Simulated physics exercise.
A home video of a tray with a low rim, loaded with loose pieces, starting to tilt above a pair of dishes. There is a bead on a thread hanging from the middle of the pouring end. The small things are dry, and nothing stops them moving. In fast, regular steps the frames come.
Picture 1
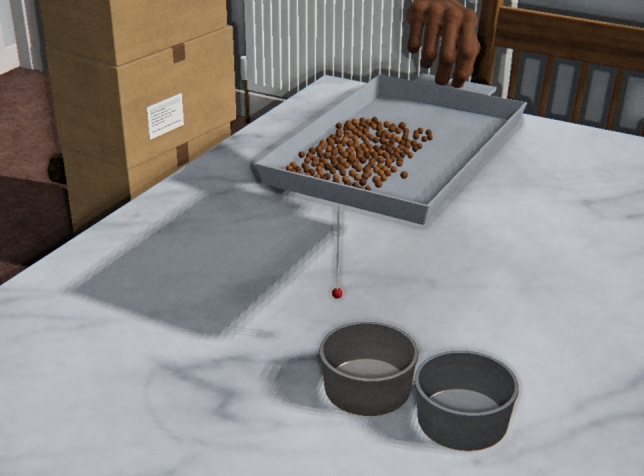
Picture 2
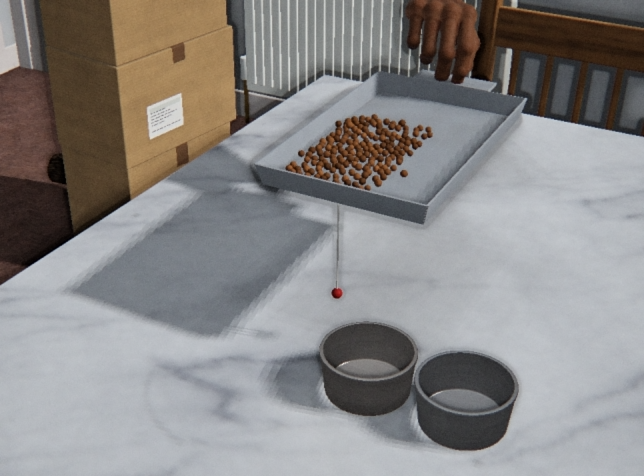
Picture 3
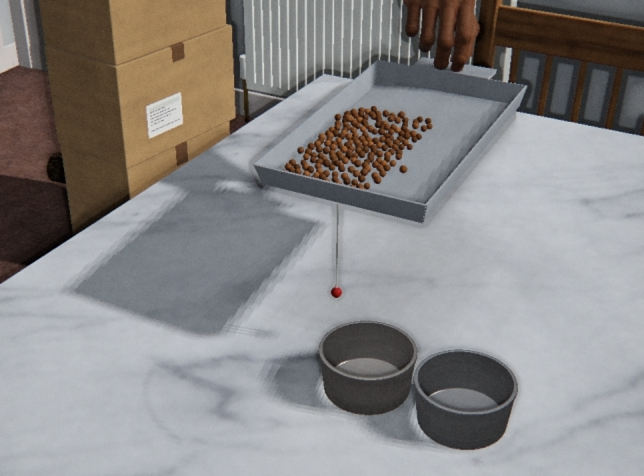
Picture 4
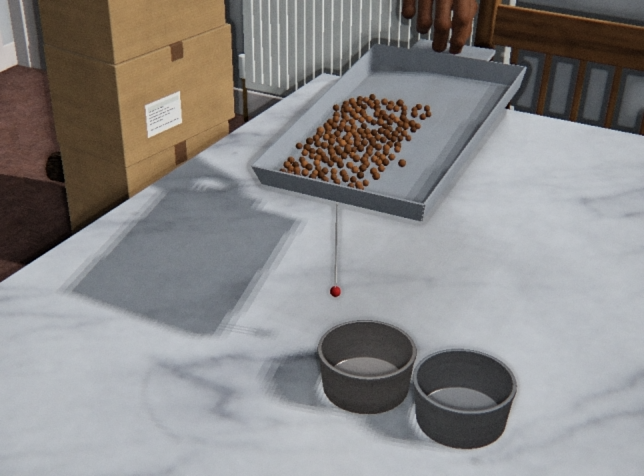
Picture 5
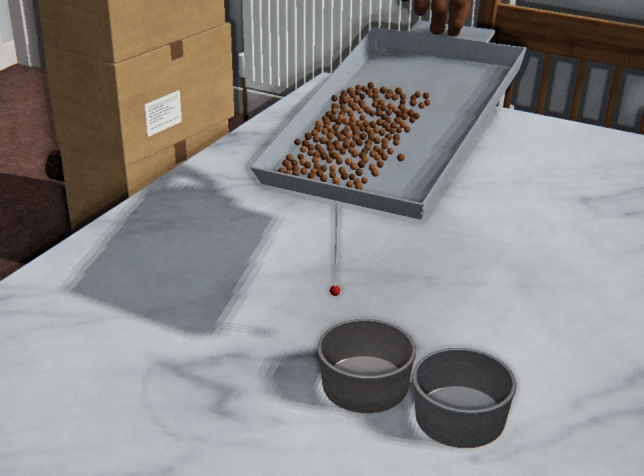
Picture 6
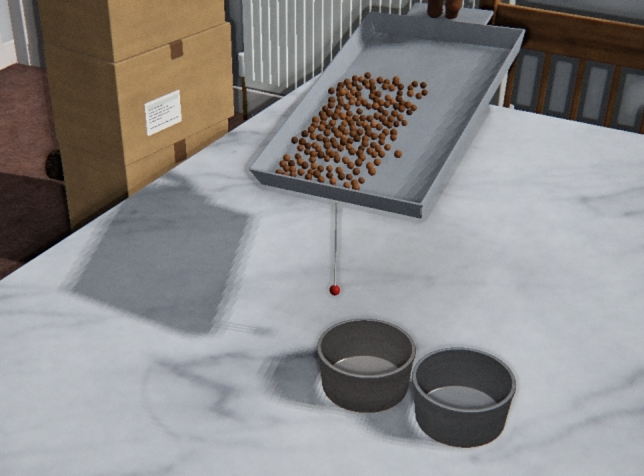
A hand raising the far end of a grey tray of small brown balls, tilting it gradually above a marble table with two dishes.
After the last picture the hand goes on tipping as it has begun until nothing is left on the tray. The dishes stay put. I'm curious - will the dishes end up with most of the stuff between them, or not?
The dishes collect the minority.
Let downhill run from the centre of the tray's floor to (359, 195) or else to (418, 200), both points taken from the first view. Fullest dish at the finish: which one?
For the first slope the lefthand dish, for the second the lefthand dish.
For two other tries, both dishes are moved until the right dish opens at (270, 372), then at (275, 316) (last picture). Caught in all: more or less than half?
Well, the minor share the first time and the bulk the second time.
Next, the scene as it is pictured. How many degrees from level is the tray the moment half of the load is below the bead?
Close to 105 degrees, I reckon.
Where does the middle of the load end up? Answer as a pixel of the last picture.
Roughly pixel (251, 358).
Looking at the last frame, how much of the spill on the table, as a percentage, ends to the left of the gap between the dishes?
Around 100 percent of the pieces.
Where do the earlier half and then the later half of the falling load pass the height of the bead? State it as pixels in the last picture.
About (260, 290), and after that about (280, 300).
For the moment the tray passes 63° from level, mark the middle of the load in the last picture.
Centre estimate: (309, 166).
Soon, tray tipped steeply; nearly all on the tray; a stray few in the air.
A while on, tray tipped past a quarter turn; about a quarter on the tray; about half outside both; about a third in the air.
Towards the end, tray tipped past a quarter turn; a small part in the left dish; nearly all outside both.
Finally, tray tipped past a quarter turn; none in the right dish; a small part in the left dish; nearly all outside both.
